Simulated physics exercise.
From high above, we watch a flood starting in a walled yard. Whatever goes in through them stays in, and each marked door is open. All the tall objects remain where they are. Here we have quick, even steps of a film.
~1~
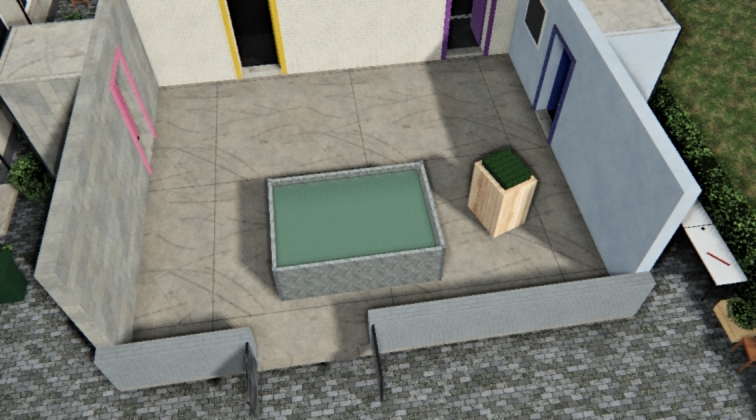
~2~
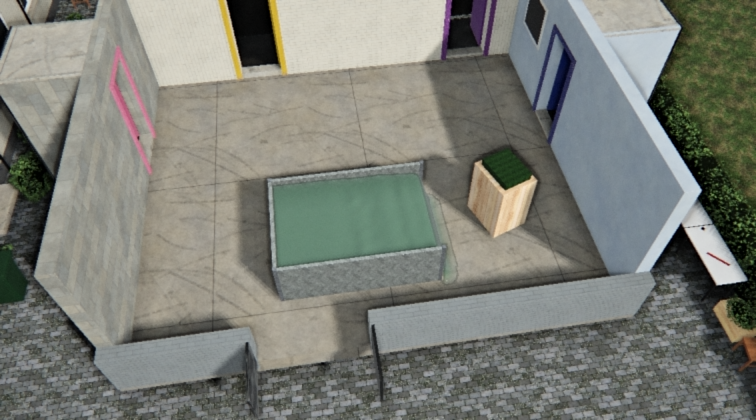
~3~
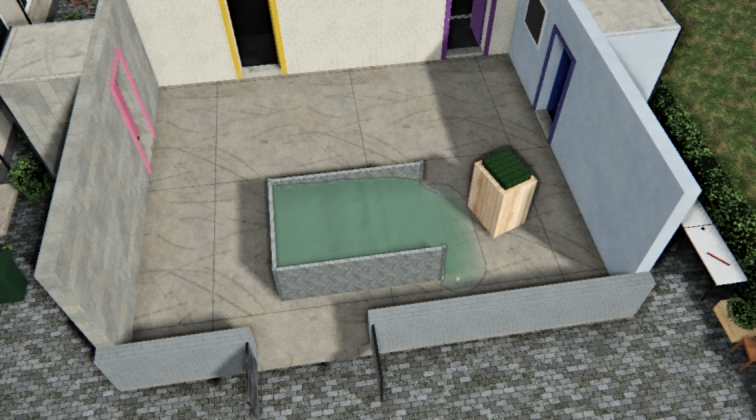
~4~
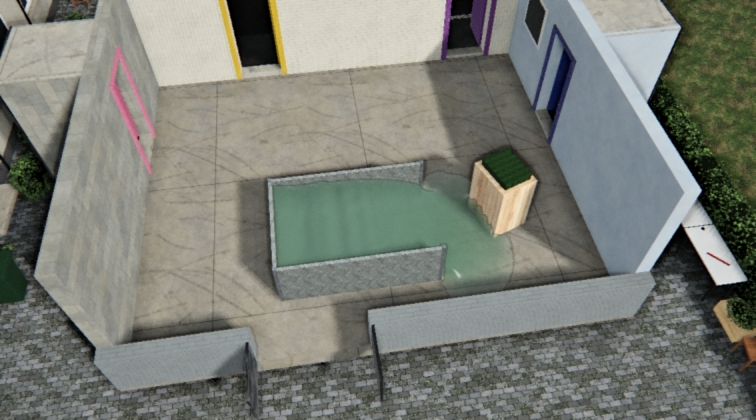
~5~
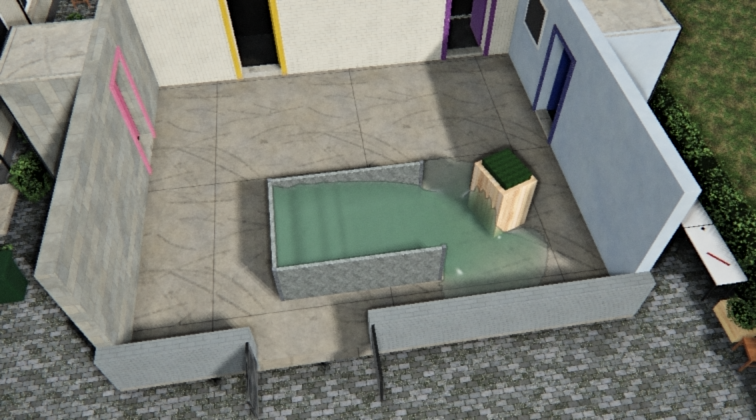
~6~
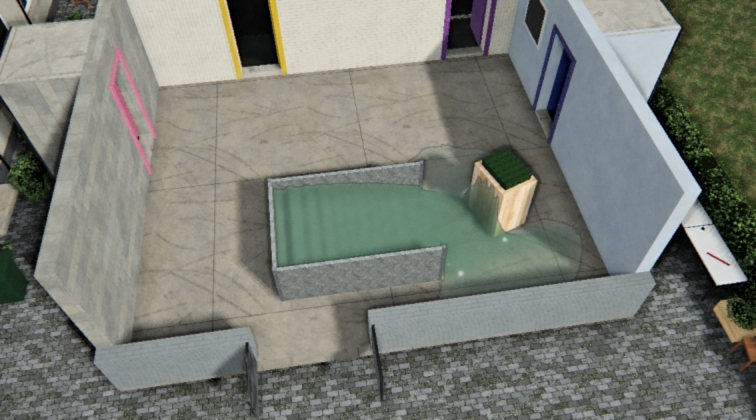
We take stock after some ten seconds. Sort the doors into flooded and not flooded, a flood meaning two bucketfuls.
Sorted: Pink door - not flooded; blue door - flooded; purple door - flooded; yellow door - not flooded.
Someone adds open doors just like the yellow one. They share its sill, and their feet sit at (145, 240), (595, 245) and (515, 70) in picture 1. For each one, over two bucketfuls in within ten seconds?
Taking them as listed, the first doesn't reach the limit, the second gets past the limit and the third gets past the limit.
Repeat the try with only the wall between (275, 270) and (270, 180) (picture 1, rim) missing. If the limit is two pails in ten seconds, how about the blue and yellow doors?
The blue door tops the limit and the yellow door tops the limit.
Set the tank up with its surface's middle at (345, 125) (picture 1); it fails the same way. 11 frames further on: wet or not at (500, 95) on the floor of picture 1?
Soaked there.
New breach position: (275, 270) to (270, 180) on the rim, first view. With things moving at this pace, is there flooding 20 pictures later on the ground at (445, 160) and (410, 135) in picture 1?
Still dry, Still dry.
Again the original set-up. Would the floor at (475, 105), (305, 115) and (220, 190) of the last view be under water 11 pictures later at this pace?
In that order the points end up soaked, high and dry and high and dry.
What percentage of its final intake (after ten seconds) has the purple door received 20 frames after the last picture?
Near 10 per cent, give or take.
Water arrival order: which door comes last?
I'd go with the door marked pink.
A moment on, water covers 20 % of the floor; the pink door not reached, the blue door under two buckets in, the purple door not reached, the yellow door not reached.
Next, water covers 35 % of the floor; the pink door not reached, the blue door over two buckets in, the purple door not reached, the yellow door not reached.
Then, water covers 45 % of the floor; the pink door not reached, the blue door far over two buckets in, the purple door over two buckets in, the yellow door not reached.
Later, water covers 70 % of the floor; the pink door not reached, the blue door far over two buckets in, the purple door far over two buckets in, the yellow door wet at the sill, nothing in.
In the end, water covers 100 % of the floor; the pink door wet at the sill, nothing in, the blue door far over two buckets in, the purple door far over two buckets in, the yellow door wet at the sill, nothing in.
